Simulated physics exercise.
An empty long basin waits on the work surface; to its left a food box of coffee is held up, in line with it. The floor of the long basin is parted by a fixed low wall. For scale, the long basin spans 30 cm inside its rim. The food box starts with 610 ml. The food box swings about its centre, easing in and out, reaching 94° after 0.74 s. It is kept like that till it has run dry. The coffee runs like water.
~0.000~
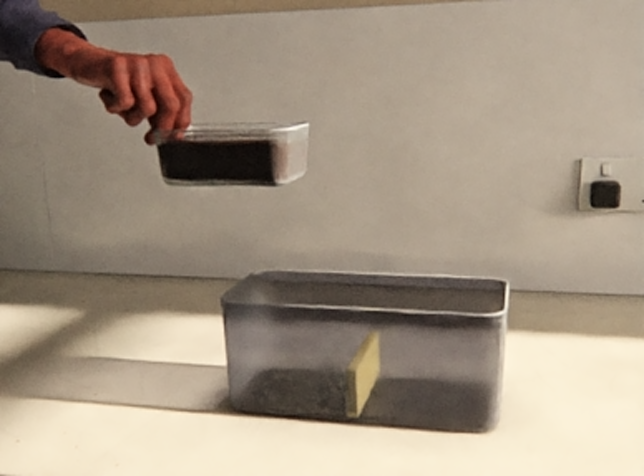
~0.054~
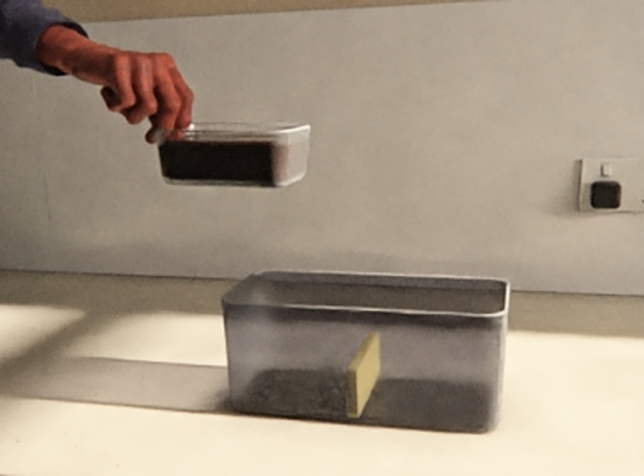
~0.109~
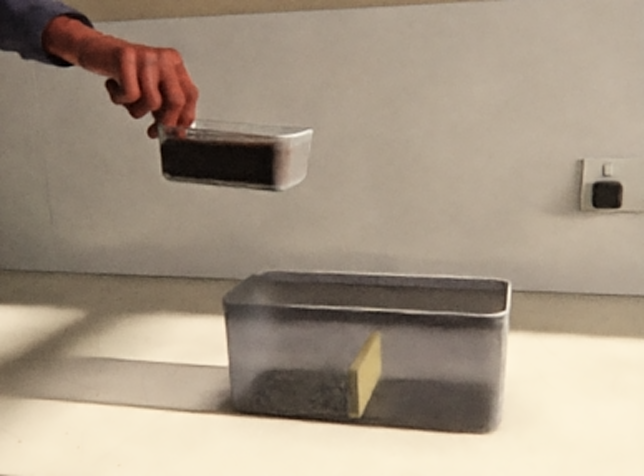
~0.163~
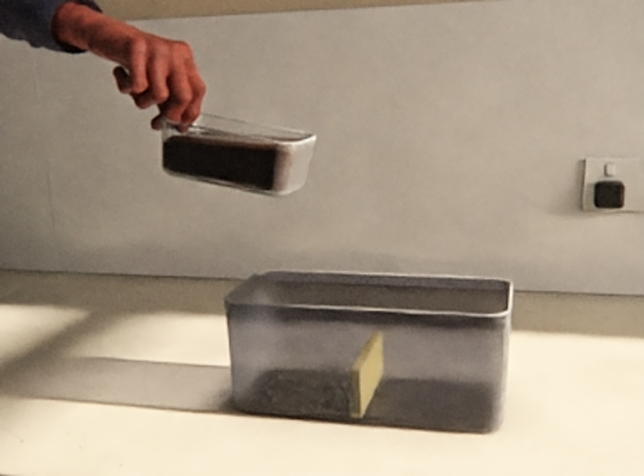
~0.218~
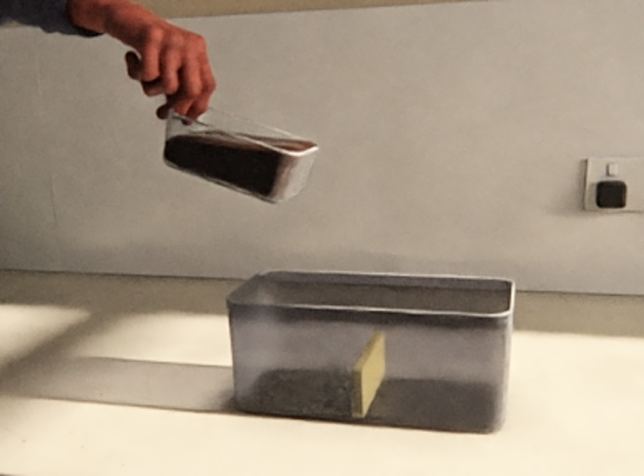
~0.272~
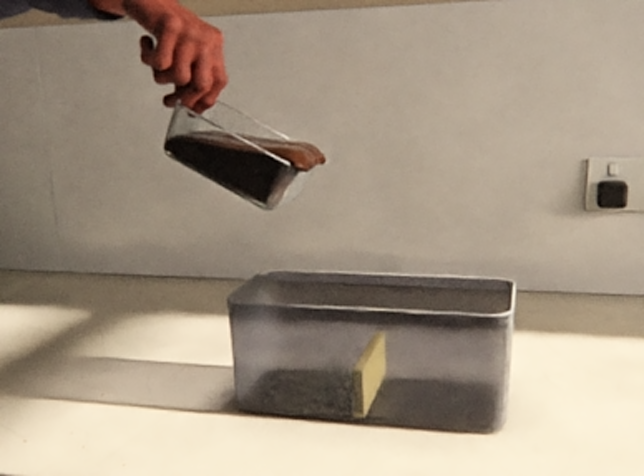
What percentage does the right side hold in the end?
About 50 per cent.
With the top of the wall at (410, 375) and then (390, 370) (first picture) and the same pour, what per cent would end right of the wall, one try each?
First 15, then 20 per cent.
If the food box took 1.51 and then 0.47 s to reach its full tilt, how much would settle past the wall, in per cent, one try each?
In turn about 60 and 35 per cent.
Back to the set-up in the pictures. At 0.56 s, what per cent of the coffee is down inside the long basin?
Near 34 in a hundred.
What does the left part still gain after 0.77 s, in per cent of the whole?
Some 8 per cent.
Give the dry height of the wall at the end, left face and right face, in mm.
Left about 40 mm, right about 38 mm.
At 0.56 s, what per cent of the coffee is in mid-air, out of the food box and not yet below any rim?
About 50 per cent.
After 0.56 s the tilt is 81° and 16 per cent is still to pour, 7 is left of the wall and 26 right of it.
After 0.77 s the tilt is 94° and 5 per cent is still to pour, 34 is left of the wall and 51 right of it.
After 1.00 s the tilt is 94° and 1 per cent is still to pour, 40 is left of the wall and 50 right of it.
After 1.24 s the tilt is 94° and 0 per cent is still to pour, 42 is left of the wall and 50 right of it.
In the end 42 per cent lies left of the wall, 50 right of it and 8 outside.
